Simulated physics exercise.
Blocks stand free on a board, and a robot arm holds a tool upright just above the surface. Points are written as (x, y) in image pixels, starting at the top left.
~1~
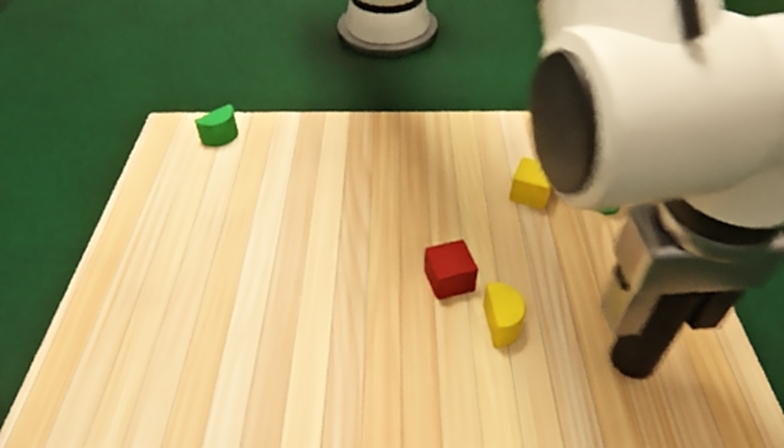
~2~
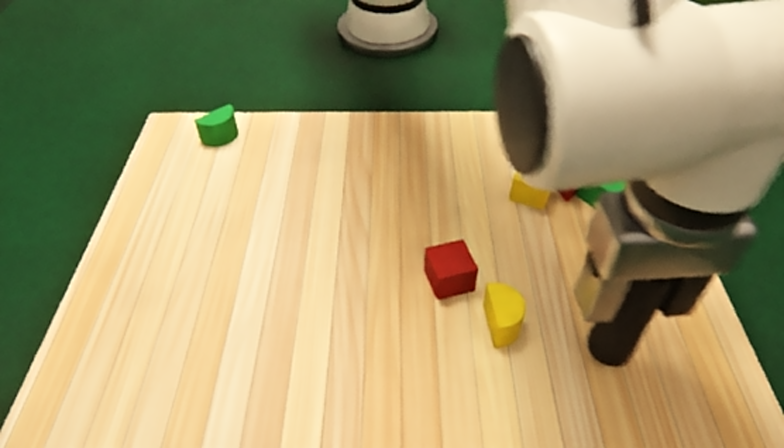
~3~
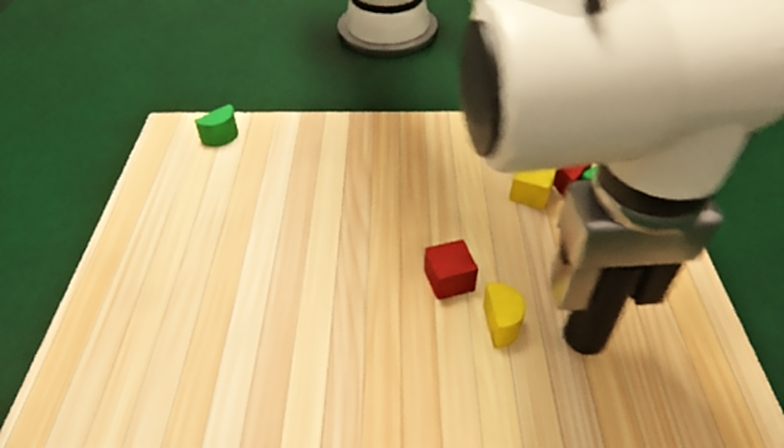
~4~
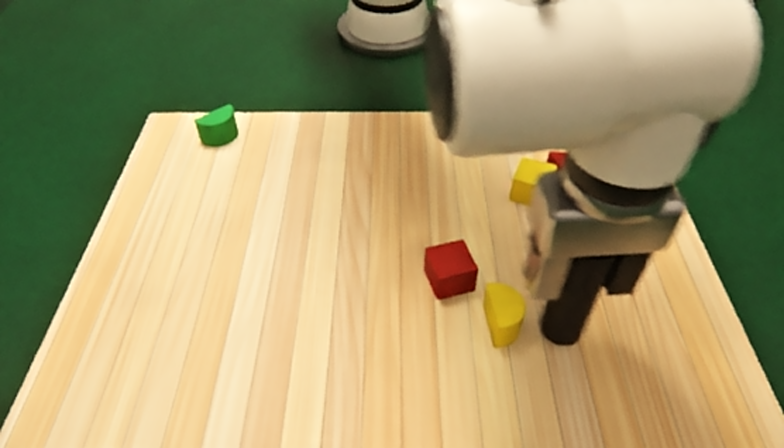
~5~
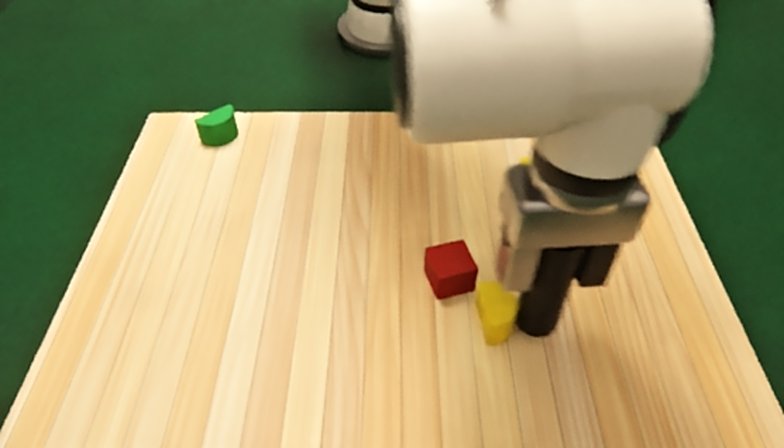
The robot arm moved steadily left across the wooden board, lowering its dark tool beside the yellow half-round block and nudging it slightly left, while the red block next to it stayed still.
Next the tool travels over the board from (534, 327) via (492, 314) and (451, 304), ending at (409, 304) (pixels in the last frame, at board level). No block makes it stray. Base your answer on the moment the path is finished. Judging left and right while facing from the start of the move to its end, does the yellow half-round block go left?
Yes - that is the case.
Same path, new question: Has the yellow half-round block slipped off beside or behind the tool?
No, it doesn't check out.
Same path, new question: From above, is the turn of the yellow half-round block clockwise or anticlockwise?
Viewed from above, counterclockwise.
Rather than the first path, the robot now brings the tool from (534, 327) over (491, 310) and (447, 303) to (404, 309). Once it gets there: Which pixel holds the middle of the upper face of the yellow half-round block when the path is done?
Its top centre lands on (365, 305).
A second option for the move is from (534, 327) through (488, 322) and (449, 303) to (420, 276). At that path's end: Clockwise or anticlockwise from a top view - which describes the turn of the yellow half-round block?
My answer: Anticlockwise.
The first path, step by step. One third of the way, tool (493, 306); yellow half-round block (455, 295), turned 25° anticlockwise.
Two thirds of the way, tool (451, 296); red square piece (440, 250), turned 15° clockwise; yellow half-round block (413, 293), turned 55° anticlockwise.
At the end, tool (409, 297); red square piece (439, 249), turned 15° clockwise; yellow half-round block (371, 298), turned 70° anticlockwise.
